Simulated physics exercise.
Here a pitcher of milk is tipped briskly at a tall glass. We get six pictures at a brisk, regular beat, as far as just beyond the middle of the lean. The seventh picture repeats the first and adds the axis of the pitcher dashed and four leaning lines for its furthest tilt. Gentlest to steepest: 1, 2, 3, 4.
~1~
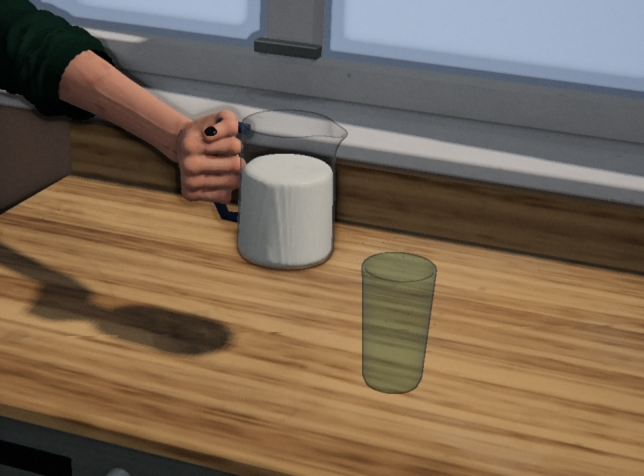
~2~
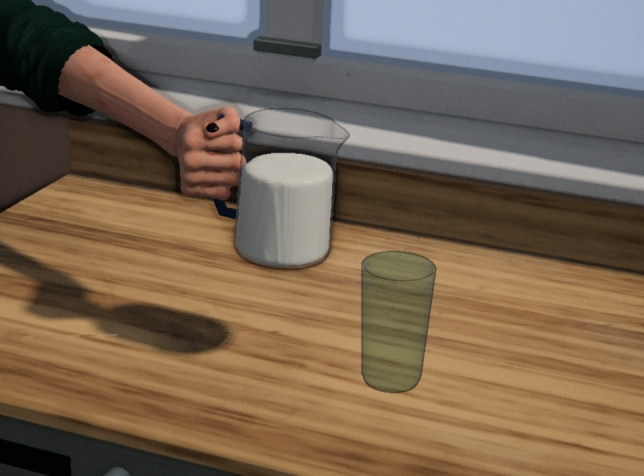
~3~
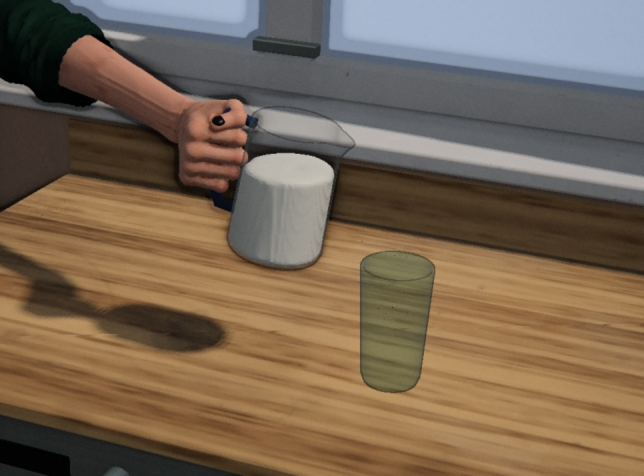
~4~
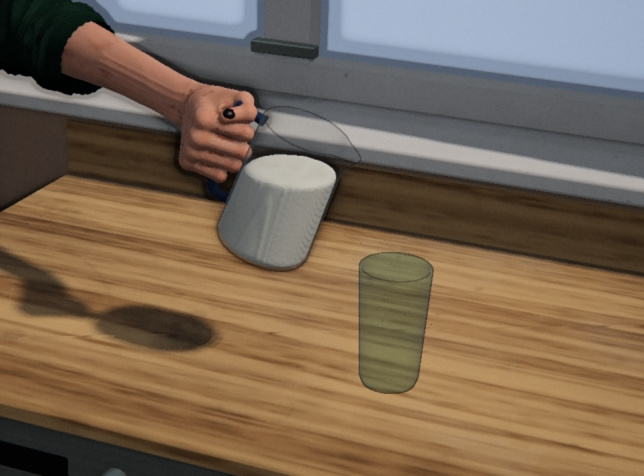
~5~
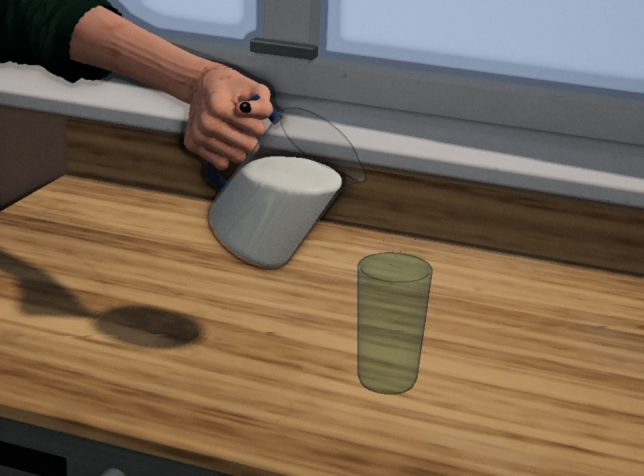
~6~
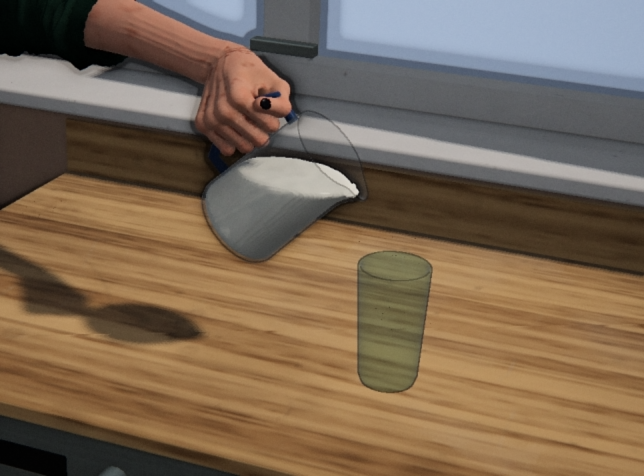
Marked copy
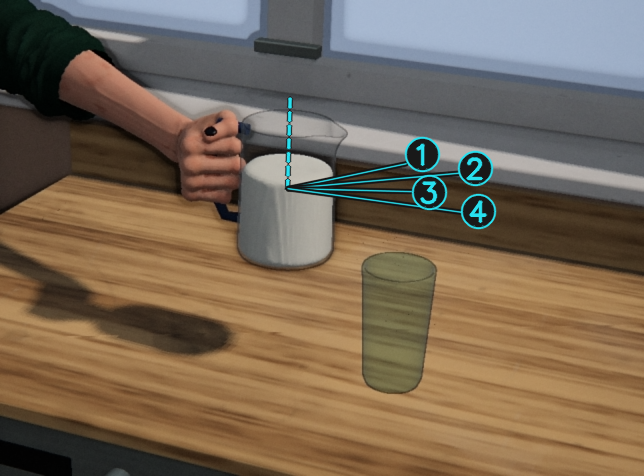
The clip shows a hand in a dark green sleeve holding a clear pitcher of milk beside a tall, greenish glass on a wooden counter, then tilting the pitcher steadily to the right while the glass stays still.
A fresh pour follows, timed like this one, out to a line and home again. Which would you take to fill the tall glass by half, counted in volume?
1 is best.
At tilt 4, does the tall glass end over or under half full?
Over.
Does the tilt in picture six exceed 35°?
Yes.
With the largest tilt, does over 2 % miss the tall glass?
Yes, it does.
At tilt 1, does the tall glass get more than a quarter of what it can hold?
Yes, clearly.
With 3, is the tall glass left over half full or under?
Over.
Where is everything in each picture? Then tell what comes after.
Upright, lip at (345, 135); rim of the tall glass round (399, 266); nothing has left yet.
Tipped about 2°, lip at (347, 136); nothing has left yet.
Tipped about 9°, lip at (352, 145); nothing has left yet.
Tipped about 20°, lip at (359, 160); nothing has left yet.
Tipped about 32°, lip at (364, 179); nothing has left yet.
Tipped about 46°, lip at (366, 198); nothing has left yet.
On the marked copy, 1 at (406, 163); 2 at (459, 173); 3 at (411, 191); 4 at (461, 212).
If 1 is chosen, the tall glass ends with about 52 % of what it can hold.
If 2 is chosen, the tall glass ends with about 72 % of what it can hold.
If 3 is chosen, the tall glass ends with about 87 % of what it can hold; 4 % of the milk is spilt.
If 4 is chosen, the tall glass ends with about 95 % of what it can hold; 10 % of the milk is spilt.
